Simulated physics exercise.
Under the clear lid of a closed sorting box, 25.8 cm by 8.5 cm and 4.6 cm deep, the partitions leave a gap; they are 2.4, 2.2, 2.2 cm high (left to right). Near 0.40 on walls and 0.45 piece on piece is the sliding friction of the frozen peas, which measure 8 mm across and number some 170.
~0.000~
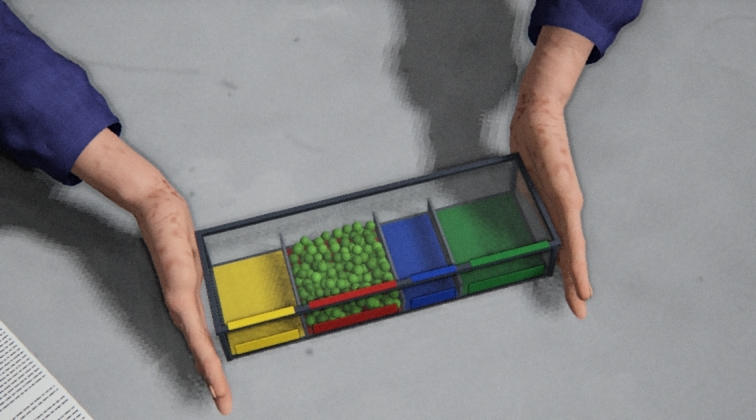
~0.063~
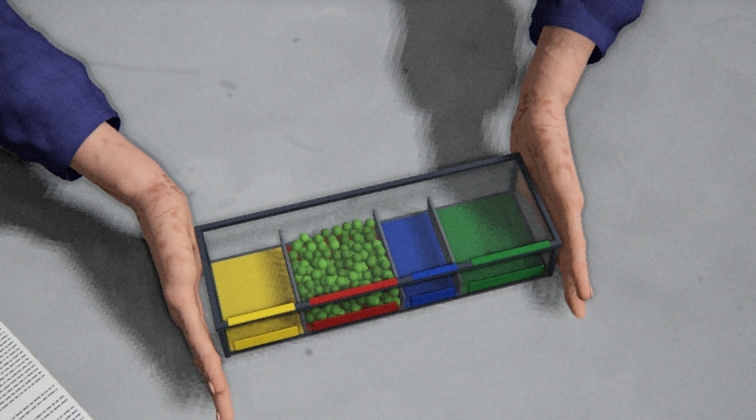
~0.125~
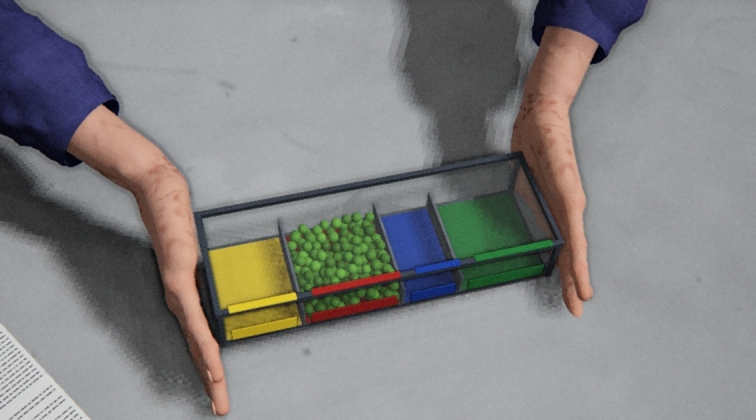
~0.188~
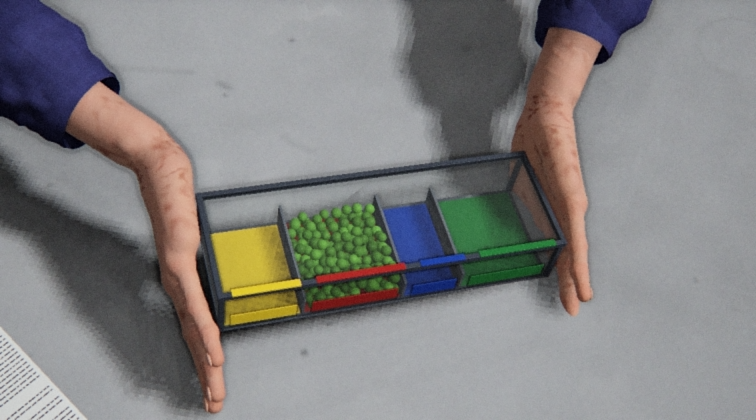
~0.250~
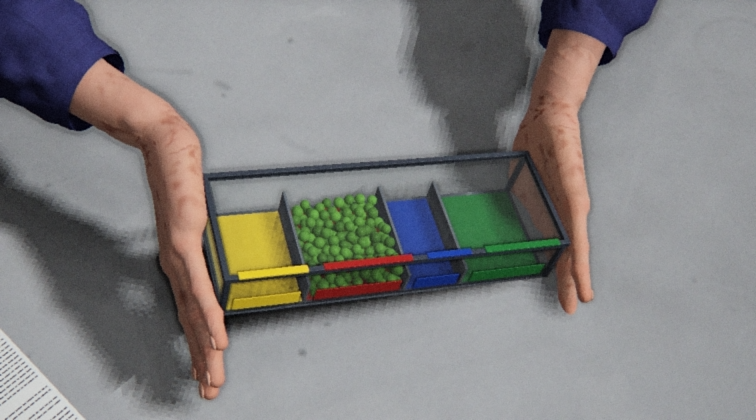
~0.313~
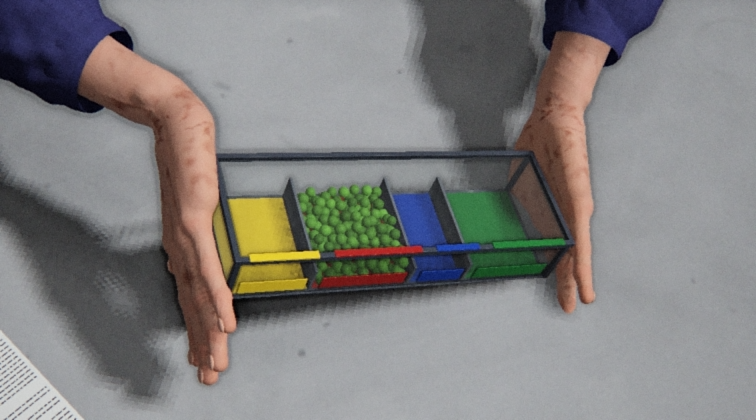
A clear, dark-edged box sits between two hands in dark blue sleeves above a grey surface, seen from above, with a printed sheet at the lower left. Its four compartments run yellow, red, blue and green from left to right, with green balls filling the red one. The hands tilt and turn the box slightly, its left end shifting upward while the balls stay together and the camera remains still.
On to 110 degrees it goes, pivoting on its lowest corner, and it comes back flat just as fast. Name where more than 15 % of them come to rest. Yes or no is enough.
Red, no; blue, no; green, yes; yellow, no.
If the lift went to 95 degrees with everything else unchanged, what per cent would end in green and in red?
Shares: Green 90 and red 10, per cent.
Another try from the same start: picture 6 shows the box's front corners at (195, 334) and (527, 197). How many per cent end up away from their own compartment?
Then roughly 100 per cent.
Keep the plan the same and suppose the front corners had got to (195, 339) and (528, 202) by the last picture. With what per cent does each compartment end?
That leaves red with 10 percent, blue with 0, green with 0 and yellow with 90 percent.
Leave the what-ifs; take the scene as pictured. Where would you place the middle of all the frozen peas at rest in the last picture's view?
Somewhere near (499, 236) in the last picture.
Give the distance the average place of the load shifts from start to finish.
It moves around 13.0 centimetres.
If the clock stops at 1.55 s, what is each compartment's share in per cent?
Red = 10, blue = 15, green = 75, yellow = 0 (percent).
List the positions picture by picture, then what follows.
Box tilt 0 degrees, front corners at (221, 328) and (554, 242); red 100 %, in the first frame.
Box tilt 1 degrees, front corners at (220, 324) and (555, 242), in the second frame.
Box tilt 5 degrees, front corners at (220, 311) and (557, 241), lowest corner right front, in the third frame.
Box tilt 10 degrees, front corners at (223, 295) and (560, 241), lowest corner right front, in the fourth frame.
Box tilt 15 degrees, front corners at (229, 277) and (563, 241), lowest corner right front, in the fifth frame.
Box tilt 20 degrees, front corners at (240, 259) and (568, 242), lowest corner right front; red 100 %. Its pace works out near 80 degrees a second, in the sixth frame.
After 1.55 s, tilt 110 degrees; red 10 %, blue 15 %, green 75 %.
Then, at 2.38 s, tilt 49 degrees; green 100 %.
After 3.22 s, tilt 0 degrees; green 100 %.
By 3.7 s all is still; red 0 %, blue 0 %, green 100 %, yellow 0 %.
